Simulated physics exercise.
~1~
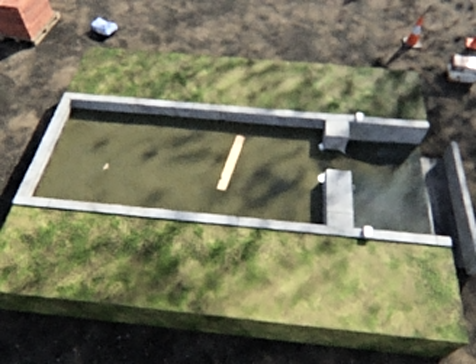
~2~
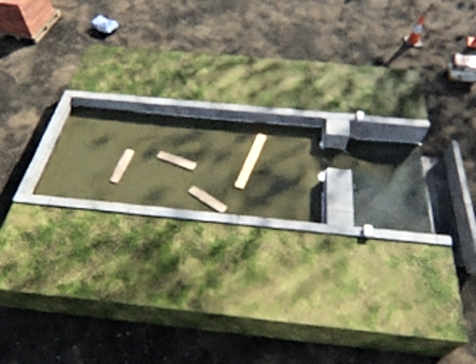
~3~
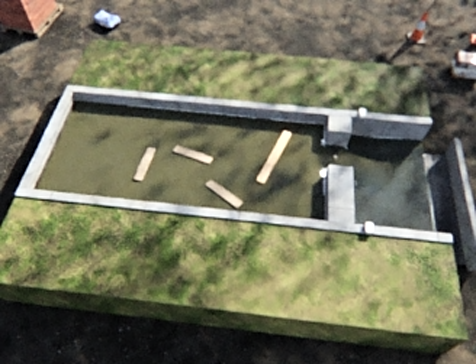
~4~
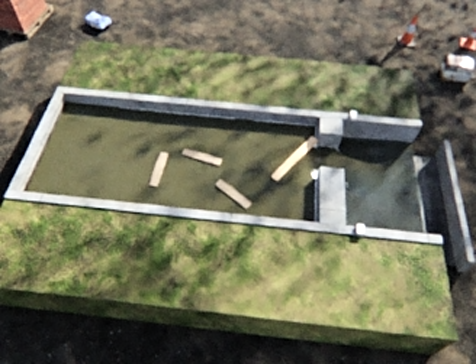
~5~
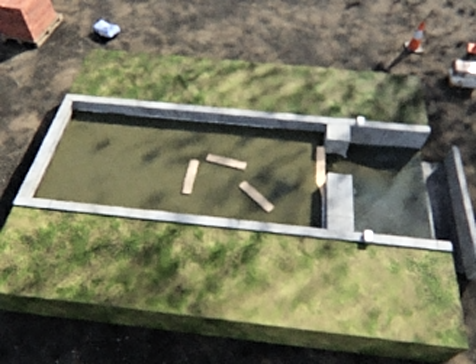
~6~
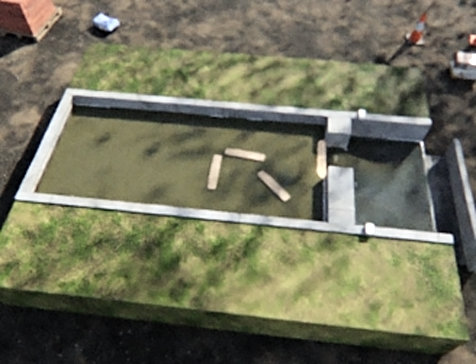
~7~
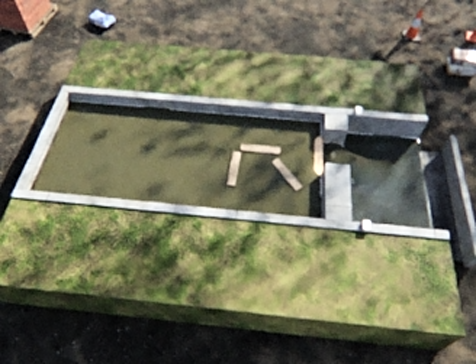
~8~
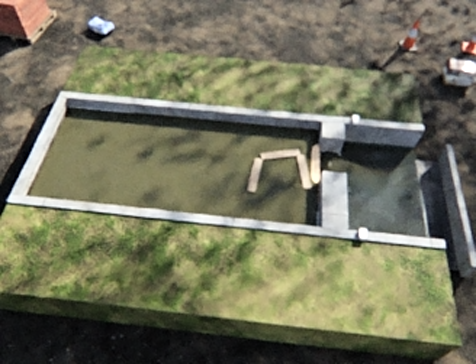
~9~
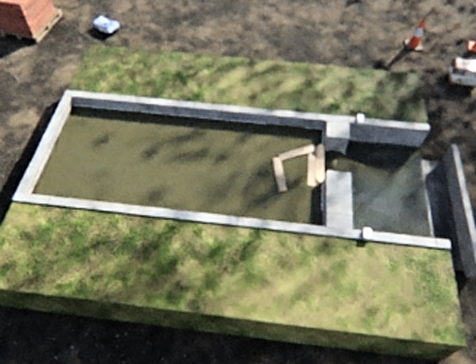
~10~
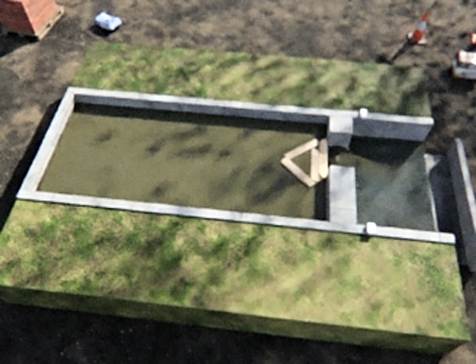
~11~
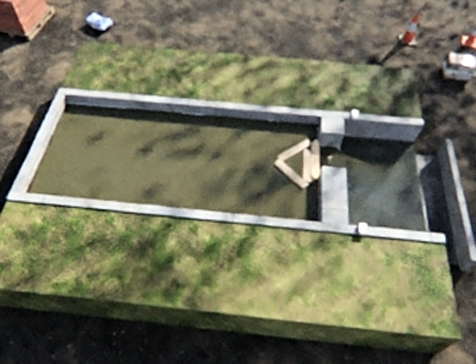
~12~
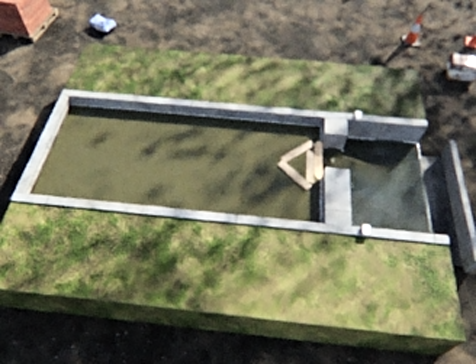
A long walled pool of murky water set in grass held four pale boards that drifted right, the rightmost one reaching the narrow gap first and stopping across it, before the others bunched up behind it, all still floating there at the end.
